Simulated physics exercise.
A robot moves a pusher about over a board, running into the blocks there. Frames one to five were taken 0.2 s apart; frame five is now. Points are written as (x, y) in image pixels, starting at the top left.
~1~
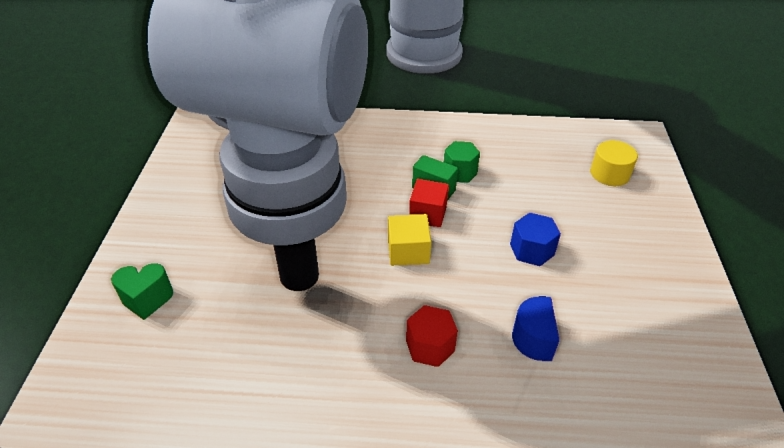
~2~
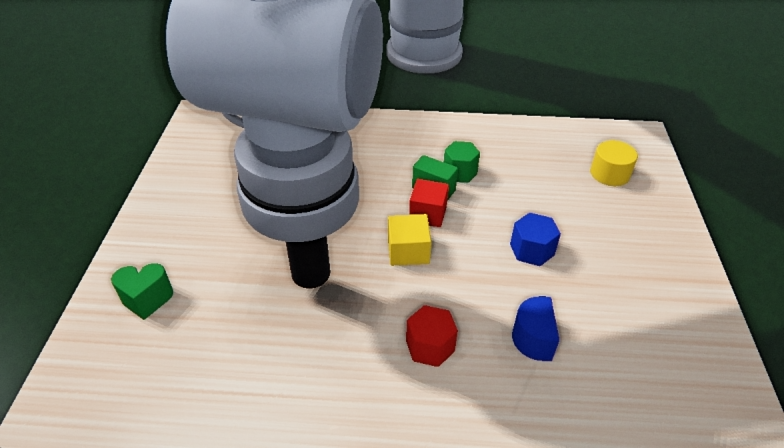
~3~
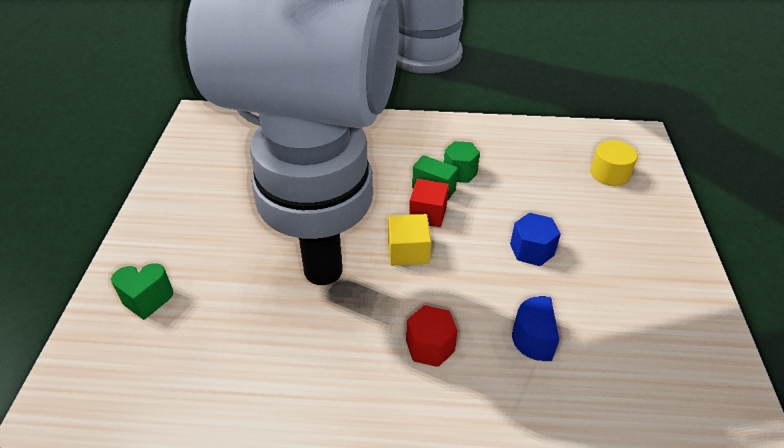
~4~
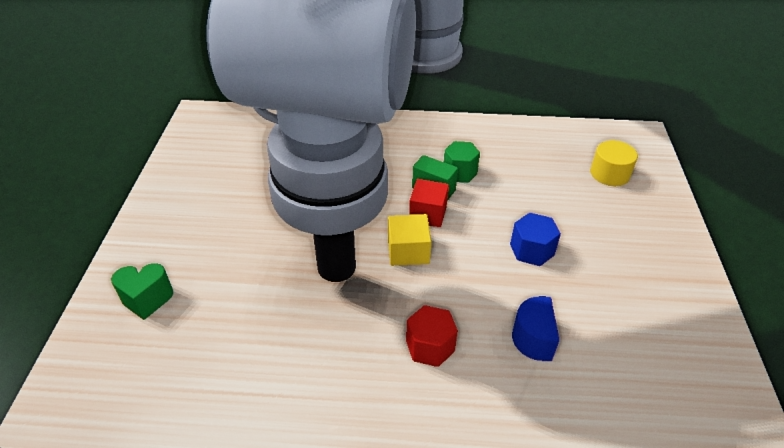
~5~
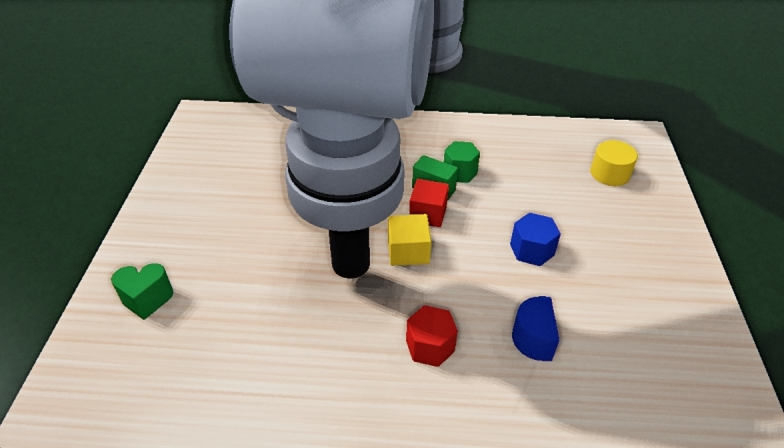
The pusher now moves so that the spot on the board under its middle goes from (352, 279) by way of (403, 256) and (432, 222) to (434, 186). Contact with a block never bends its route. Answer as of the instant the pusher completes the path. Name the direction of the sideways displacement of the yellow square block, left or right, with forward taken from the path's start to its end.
With start-to-end as forward, it shifts right.
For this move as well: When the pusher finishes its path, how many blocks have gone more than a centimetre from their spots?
Three or more will move.
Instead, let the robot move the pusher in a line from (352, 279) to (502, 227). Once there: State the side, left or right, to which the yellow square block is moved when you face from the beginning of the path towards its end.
Sideways, to the left.
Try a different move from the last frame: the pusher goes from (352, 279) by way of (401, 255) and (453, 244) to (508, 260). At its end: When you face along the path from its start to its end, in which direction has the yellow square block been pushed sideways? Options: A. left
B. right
Answer: A.
What follows on the original path. One third of the way, pusher at (404, 242); yellow square block at (435, 213); red square block at (434, 187), turned 25° anticlockwise; green oblong at (436, 165).
Two thirds of the way, pusher at (433, 207); yellow square block at (471, 200); red square block at (442, 176), turned 20° anticlockwise; green oblong at (439, 158), turned 40° anticlockwise; green hexagon at (465, 143), turned 25° clockwise.
At the end, pusher at (436, 172); yellow square block at (472, 200), turned 15° clockwise; red square block at (444, 144), turned 15° anticlockwise; green oblong at (437, 128), turned 30° anticlockwise; green hexagon at (473, 131), turned 75° clockwise.
